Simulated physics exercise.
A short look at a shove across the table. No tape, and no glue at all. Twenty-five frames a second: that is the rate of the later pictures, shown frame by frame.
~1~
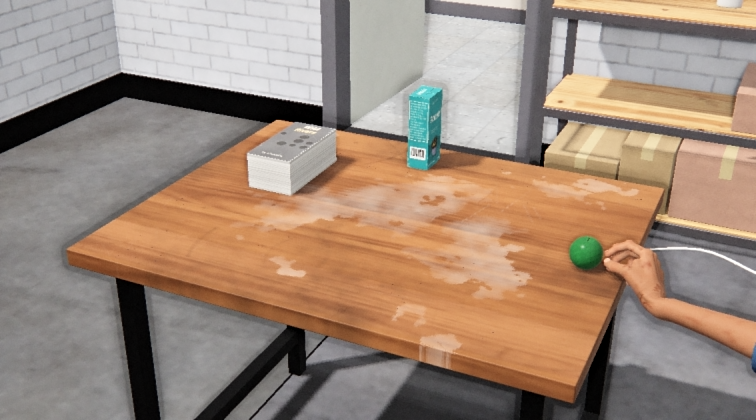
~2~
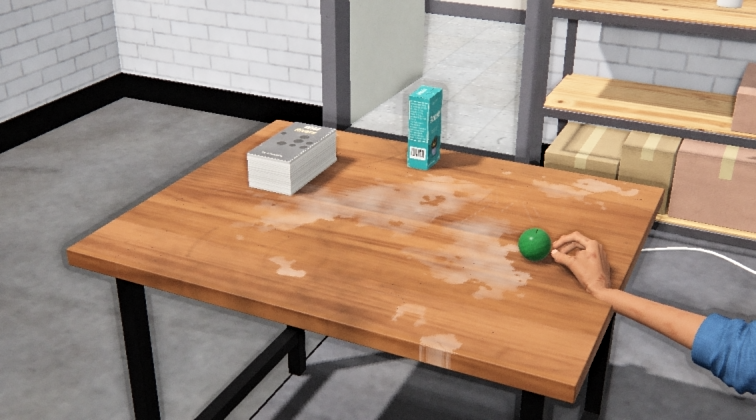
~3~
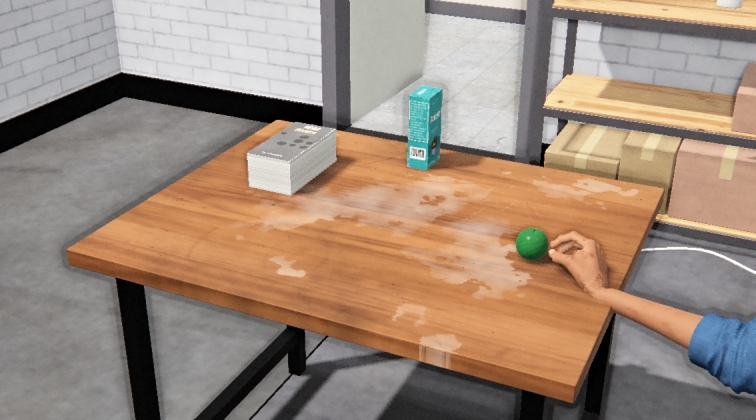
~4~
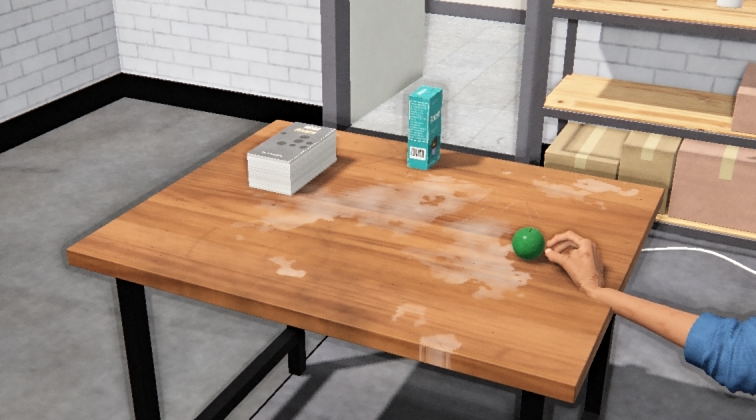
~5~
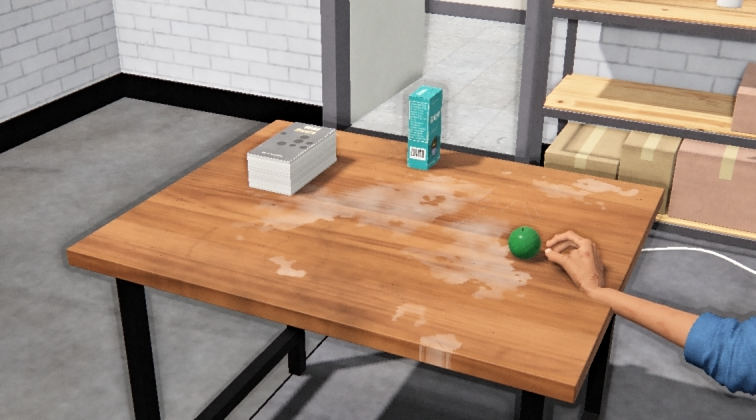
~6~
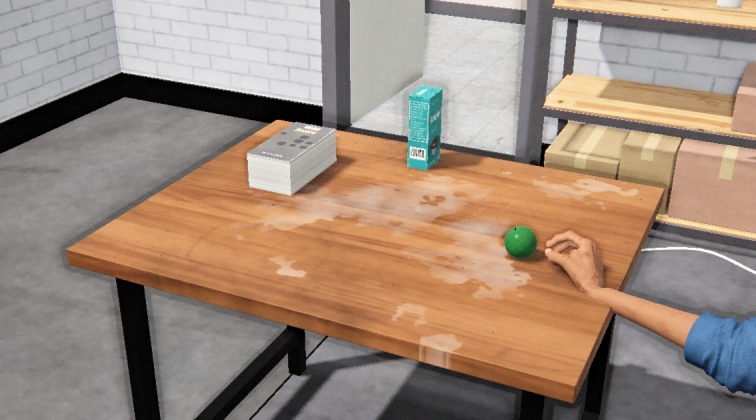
On a wooden table with a pale stack and a teal carton on it, a hand pushed a green apple leftward from near the right edge, then it rolled slightly farther left, away from the fingers.
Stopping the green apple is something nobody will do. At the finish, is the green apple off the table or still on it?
Still on it.
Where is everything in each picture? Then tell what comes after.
Under the hand; green apple (586, 253), in the first picture.
Under the hand; green apple (535, 245), in the second picture.
Under the hand; green apple (532, 244), in the third picture.
Green apple (529, 244), in the fourth picture.
Green apple (525, 243), in the fifth picture.
Green apple (521, 242) rolled a little, in the sixth picture.
Then, 0.30 s after the last picture, green apple rolled about its own width near (495, 238).
Then, 0.60 s after the last picture, green apple rolled about its own width near (477, 235).
At rest, moved from the start, green apple. Seen from the same camera at the end, green apple near (460, 232).
